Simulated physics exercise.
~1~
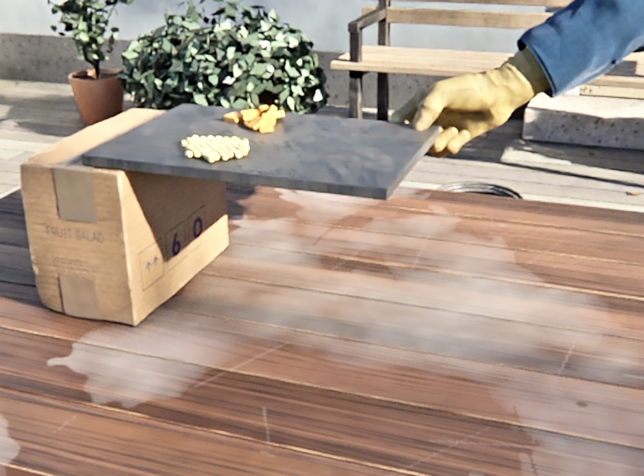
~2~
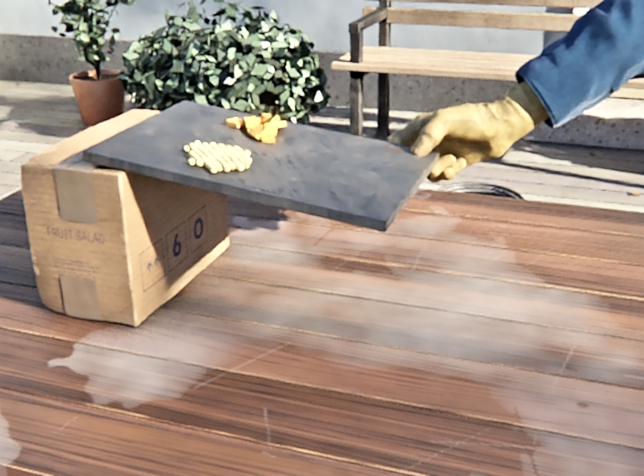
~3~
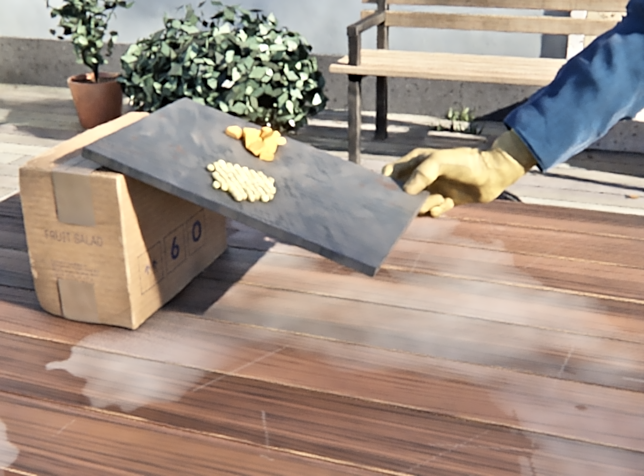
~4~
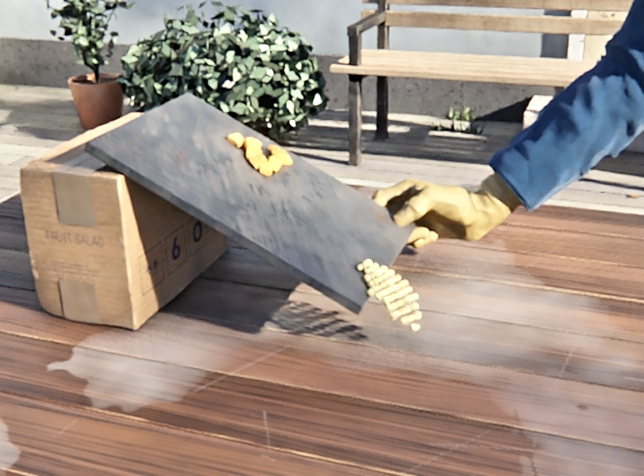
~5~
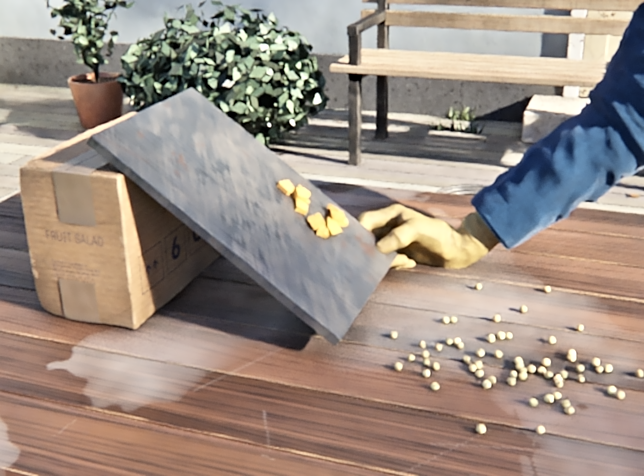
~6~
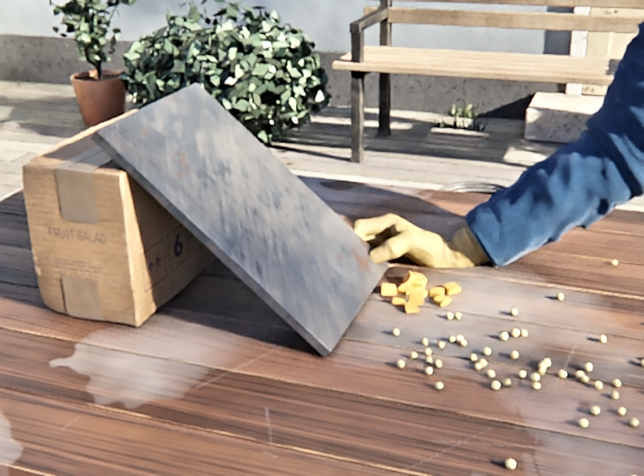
Grey board tilting down off a cardboard box in a gloved hand, pale beads scattering far across decking, orange chunks stopping near its foot.
